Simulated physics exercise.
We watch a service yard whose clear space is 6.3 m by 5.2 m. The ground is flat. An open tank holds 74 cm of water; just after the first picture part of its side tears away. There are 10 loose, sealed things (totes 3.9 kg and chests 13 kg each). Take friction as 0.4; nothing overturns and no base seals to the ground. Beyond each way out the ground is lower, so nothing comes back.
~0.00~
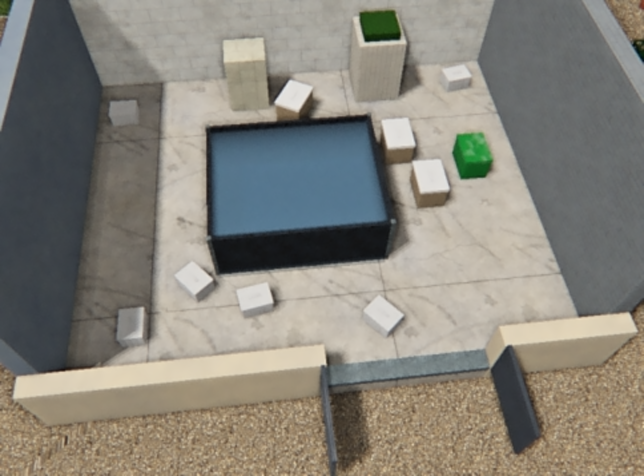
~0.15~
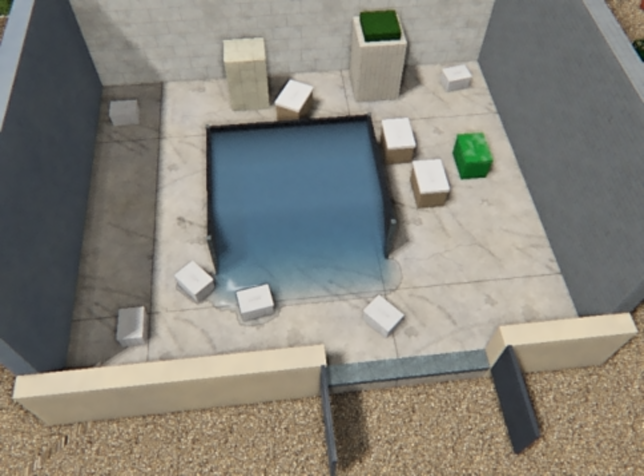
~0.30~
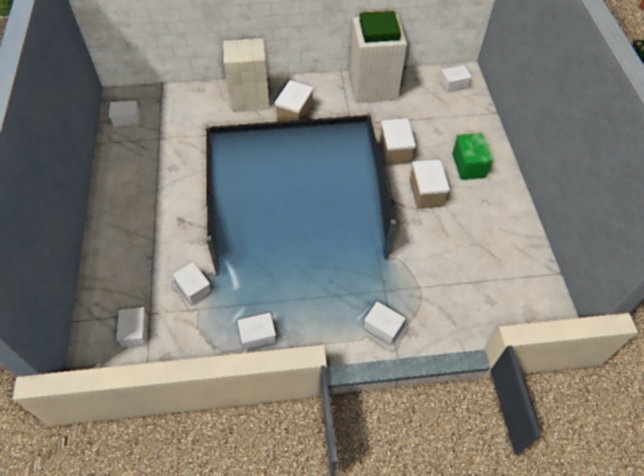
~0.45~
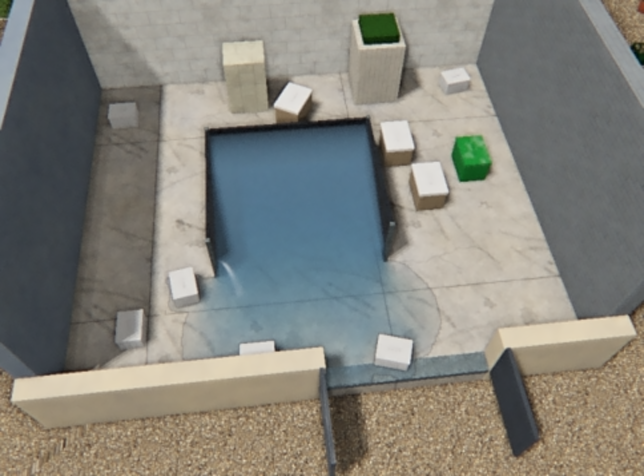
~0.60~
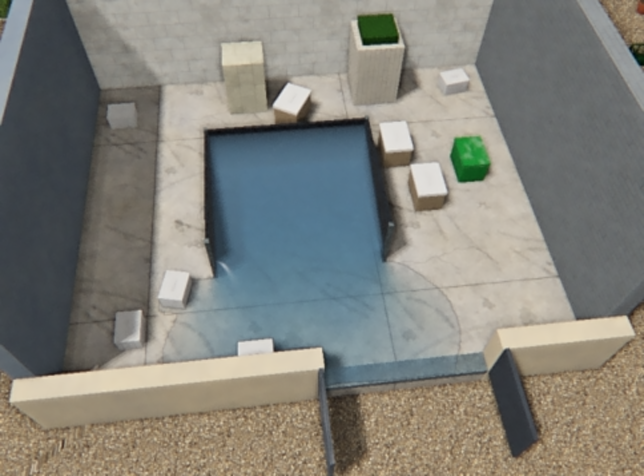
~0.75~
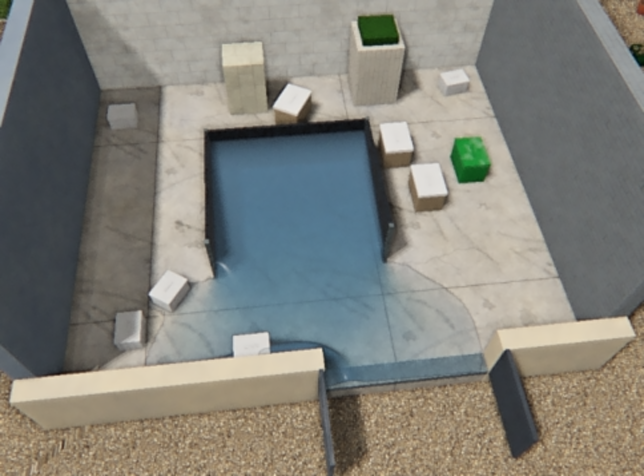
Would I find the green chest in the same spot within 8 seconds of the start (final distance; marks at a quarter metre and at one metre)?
Green chest stays put.
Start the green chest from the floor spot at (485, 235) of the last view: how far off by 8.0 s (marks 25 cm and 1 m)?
It holds its place.
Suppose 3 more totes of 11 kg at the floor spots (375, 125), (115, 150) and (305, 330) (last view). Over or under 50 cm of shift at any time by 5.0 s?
In that order: Less, over, past it.
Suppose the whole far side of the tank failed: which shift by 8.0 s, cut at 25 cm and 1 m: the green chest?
Then the green chest ends far away.
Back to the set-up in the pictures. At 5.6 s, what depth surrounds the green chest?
About 3 cm.
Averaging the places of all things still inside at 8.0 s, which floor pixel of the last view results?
Around (304, 126).
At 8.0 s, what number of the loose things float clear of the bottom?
At that moment 5.
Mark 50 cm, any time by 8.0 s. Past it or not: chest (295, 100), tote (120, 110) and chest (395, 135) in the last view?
In that order: Short of it, more, under.
After 1.6 s the green chest is near (473, 151), 0.0 m from its start, aground; 1 of 10 are out; 1 afloat.
After 3.6 s the green chest is near (473, 151), 0.0 m from its start, aground; 1 of 10 are out; 2 afloat.
After 5.6 s the green chest is near (473, 151), 0.0 m from its start, aground; 1 of 10 are out; 4 afloat.
After 8.0 s the green chest is near (473, 151), 0.0 m from its start, aground; 1 of 10 are out; 5 afloat.
